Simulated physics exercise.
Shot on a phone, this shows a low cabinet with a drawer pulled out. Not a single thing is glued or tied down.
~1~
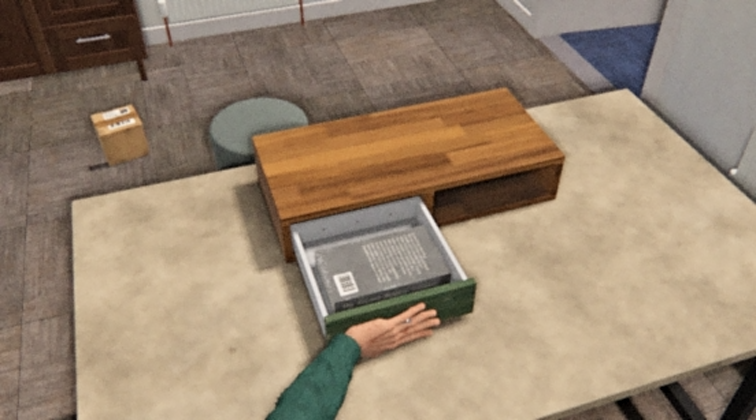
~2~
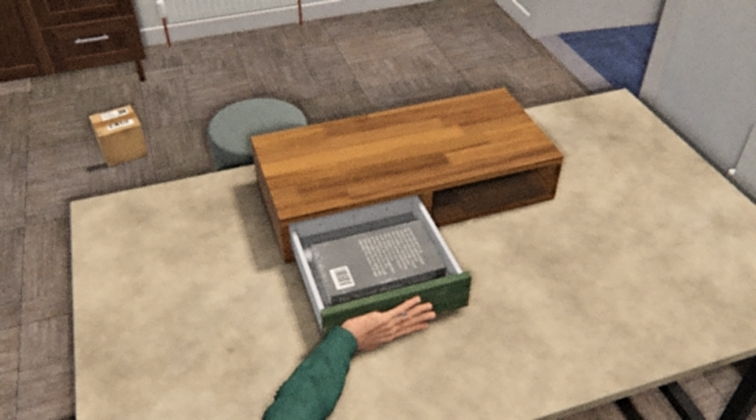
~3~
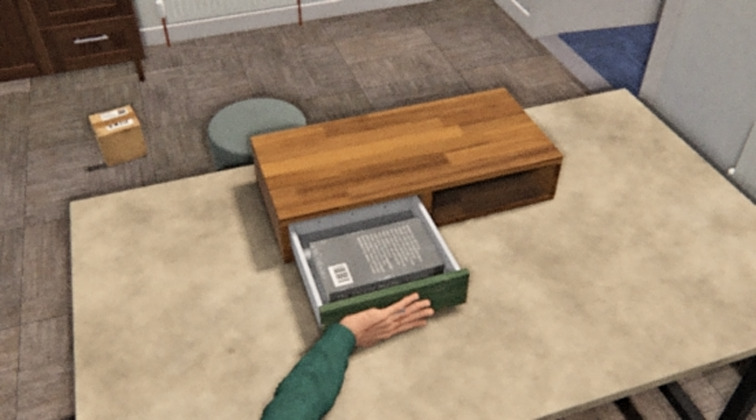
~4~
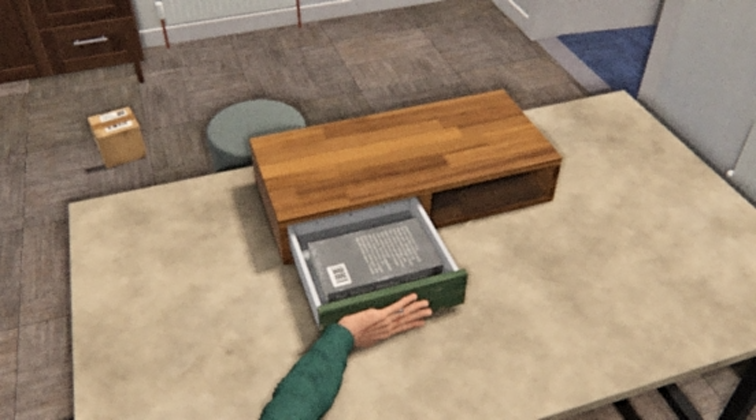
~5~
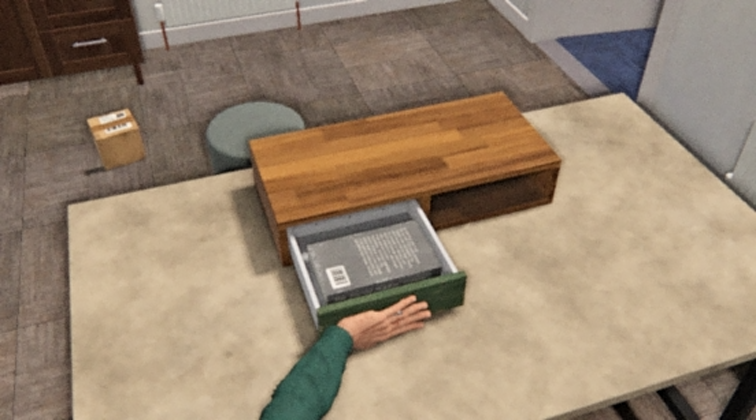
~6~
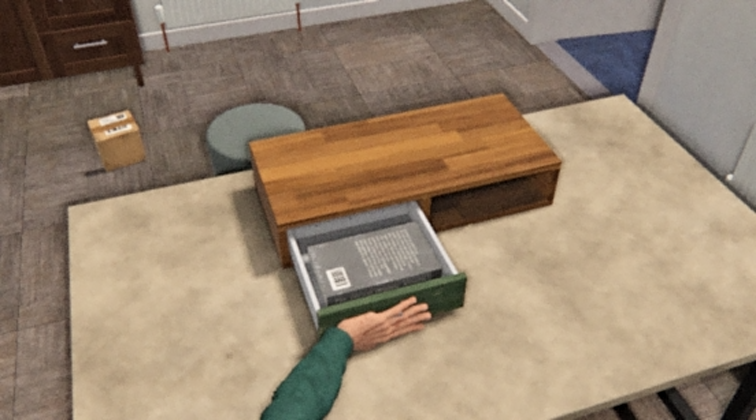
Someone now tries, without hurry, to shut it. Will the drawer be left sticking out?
No, it ends flush.
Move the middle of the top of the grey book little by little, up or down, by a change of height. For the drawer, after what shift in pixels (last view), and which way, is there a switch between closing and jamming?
The tipping point sits around 16 pixels higher.
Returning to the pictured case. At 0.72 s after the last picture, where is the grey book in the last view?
Roughly at pixel (355, 223).
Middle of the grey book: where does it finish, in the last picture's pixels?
Its middle settles near (340, 191) in the last picture.
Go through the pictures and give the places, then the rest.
Drawer (380, 267) wide open; grey book (382, 269), in the first picture.
Drawer (376, 261) wide open; chest (404, 169), in the second picture.
Drawer (374, 258) wide open; grey book (376, 260), in the third picture.
Drawer (373, 259) wide open; chest (403, 170), in the fourth picture.
Drawer (372, 260) wide open; grey book (374, 263), in the fifth picture.
Drawer (372, 262) wide open; chest (402, 174), in the sixth picture.
Then, 0.44 s later than the last frame, drawer starting in.
Then, 0.72 s later than the last frame, drawer about half in.
Then, 0.96 s later than the last frame, drawer nearly in.
When it is over, the drawer goes all the way in.
